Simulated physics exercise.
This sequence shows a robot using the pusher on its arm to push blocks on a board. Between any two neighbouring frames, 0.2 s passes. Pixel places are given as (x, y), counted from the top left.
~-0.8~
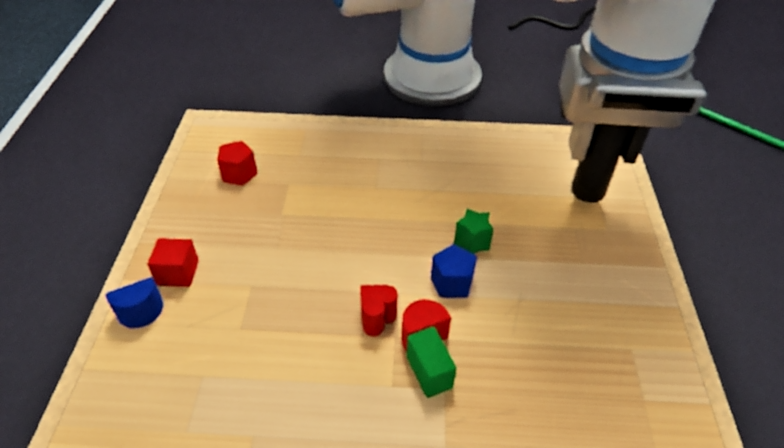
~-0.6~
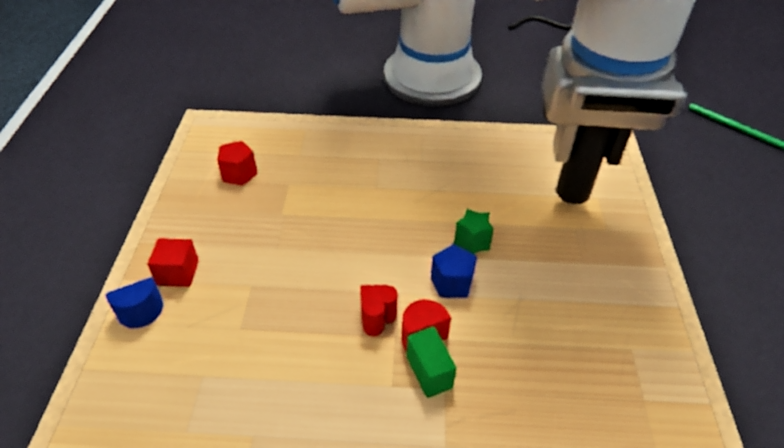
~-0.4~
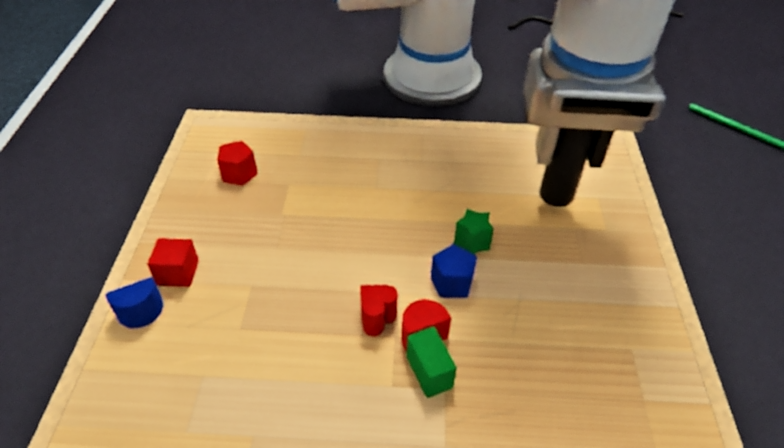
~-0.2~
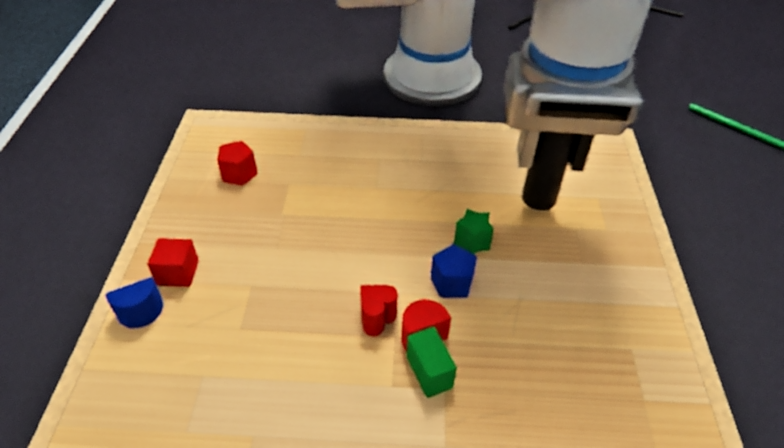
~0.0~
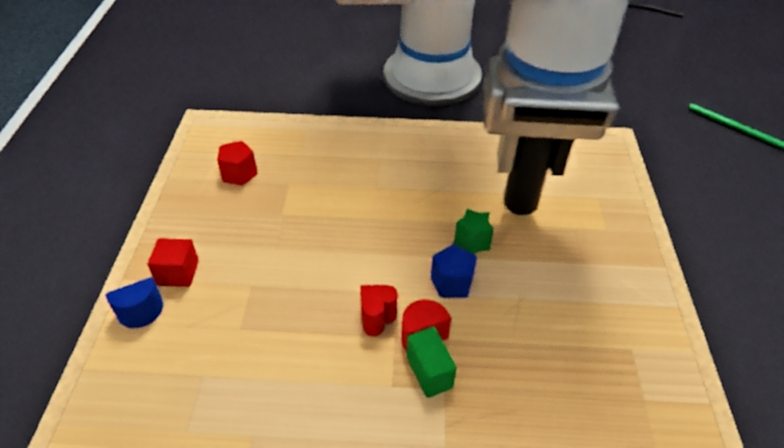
In the video, a robot arm with a black pusher moves steadily left and slightly toward the viewer above a wooden board, nearing a green star block, while the scattered red, blue and green blocks stay still.
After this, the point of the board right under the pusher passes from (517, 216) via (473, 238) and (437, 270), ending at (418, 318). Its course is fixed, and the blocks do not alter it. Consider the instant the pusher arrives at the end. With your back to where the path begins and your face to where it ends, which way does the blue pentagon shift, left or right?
It will end up to the left.
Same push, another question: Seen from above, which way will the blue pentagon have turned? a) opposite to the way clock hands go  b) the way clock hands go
Choice a: Opposite to the way clock hands go.
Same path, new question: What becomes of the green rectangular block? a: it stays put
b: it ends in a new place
It's b.
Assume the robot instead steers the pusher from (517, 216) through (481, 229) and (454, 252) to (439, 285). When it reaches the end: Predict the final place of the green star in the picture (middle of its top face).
That would be at about pixel (407, 264).
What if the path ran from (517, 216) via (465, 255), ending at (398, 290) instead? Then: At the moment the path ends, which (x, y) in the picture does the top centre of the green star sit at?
The middle of its upper face should be somewhere near (375, 248).
On the path given first. One third of the way, pusher (475, 226); blue pentagon (452, 267), turned 15° anticlockwise; green star (451, 236).
Two thirds of the way, pusher (438, 259); blue pentagon (444, 282), turned 55° anticlockwise; green star (408, 261), turned 20° anticlockwise.
At the end, pusher (419, 306); red heart-shaped block (366, 304); red half-round block (416, 362); green rectangular block (432, 400); blue pentagon (439, 329), turned 60° anticlockwise; green star (389, 277), turned 30° clockwise.
